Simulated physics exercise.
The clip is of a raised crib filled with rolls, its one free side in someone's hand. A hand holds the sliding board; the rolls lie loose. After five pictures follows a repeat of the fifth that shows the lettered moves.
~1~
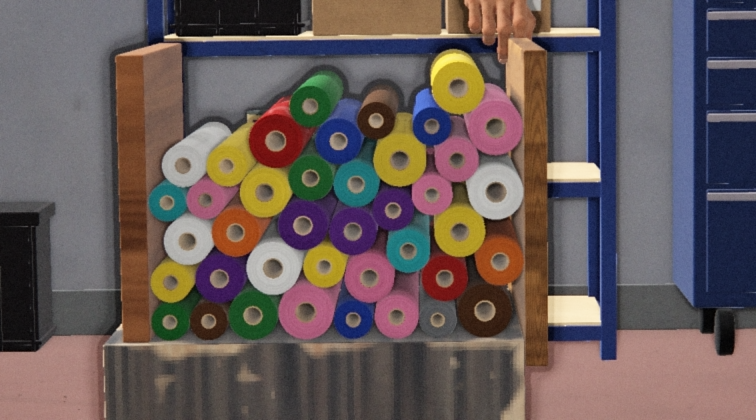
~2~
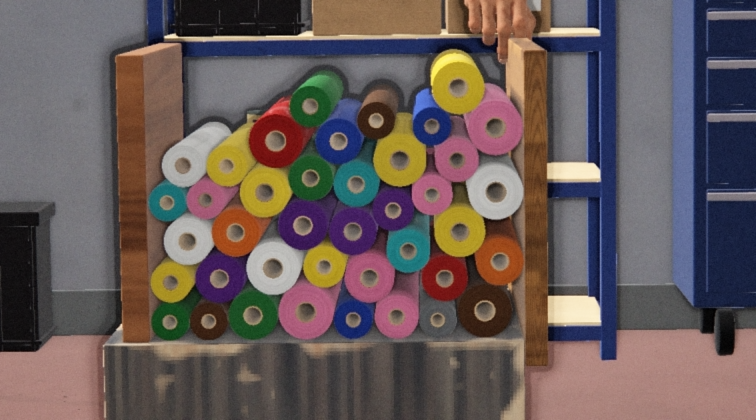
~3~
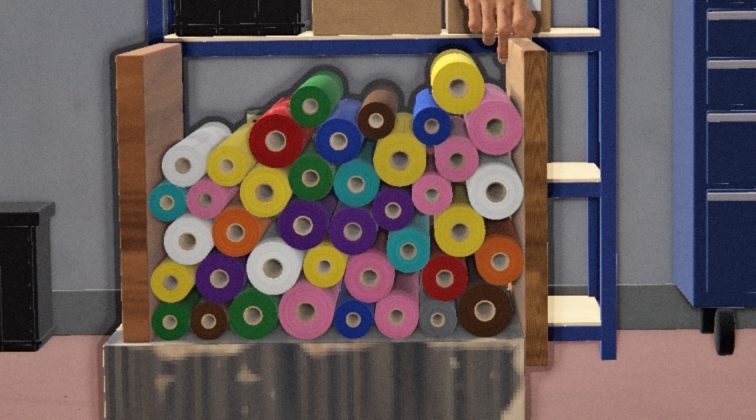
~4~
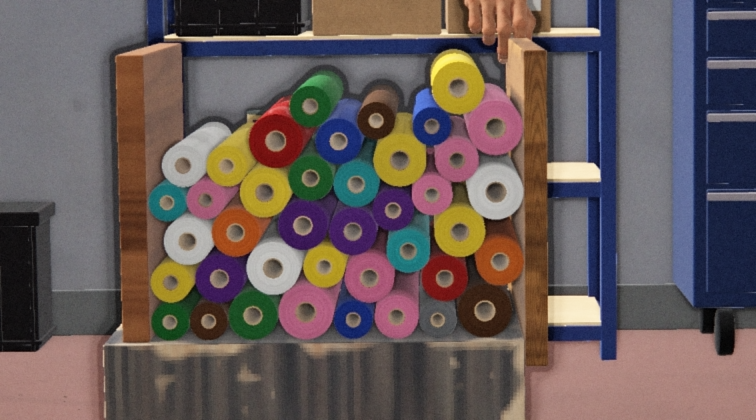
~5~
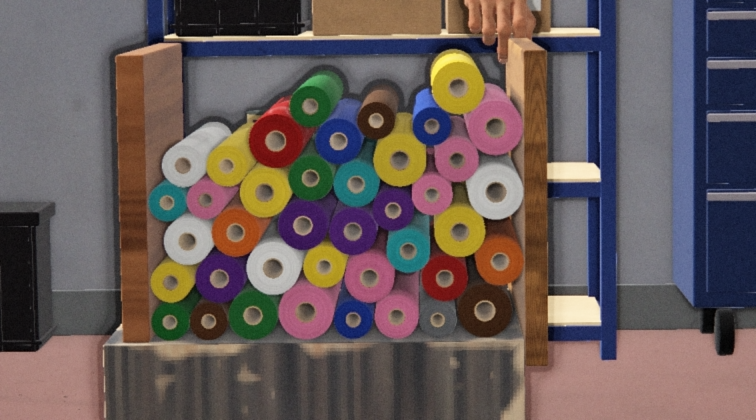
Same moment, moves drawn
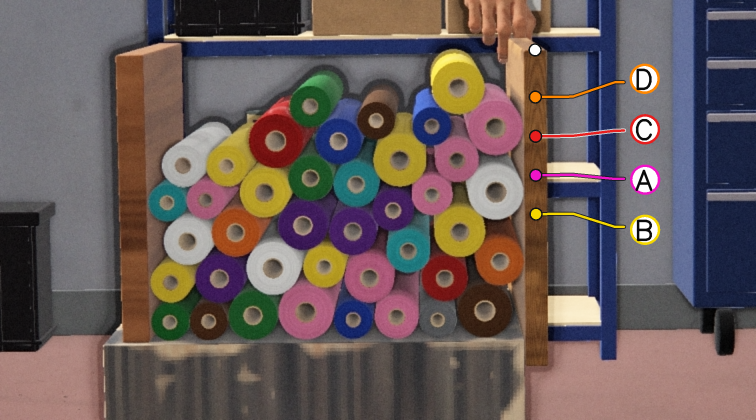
Nothing visibly moves: a hand at the upper right rests on top of the wooden side board, its fingers staying in place. Between the two boards, the piled rolls in red, green, yellow, pink, purple, white and other colours remain still from start to end, above a worn grey base.
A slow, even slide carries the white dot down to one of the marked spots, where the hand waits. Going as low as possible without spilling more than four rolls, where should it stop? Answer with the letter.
B is the limit.
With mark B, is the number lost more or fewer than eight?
It loses fewer than eight.
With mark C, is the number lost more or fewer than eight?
At C, fewer than eight.
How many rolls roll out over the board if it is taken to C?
At C the number is none.
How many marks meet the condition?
The number is four.
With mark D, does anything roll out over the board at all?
At D: No.
On the copy, A at (536, 175); B at (536, 214); C at (536, 136); D at (536, 97); the white dot at (535, 49).
On B. First, top of the board (523, 125).
Then, top of the board (524, 210).
Finally, top of the board (524, 213), two out over the board.
By contrast, A none out over the board; C none out over the board; D none out over the board.
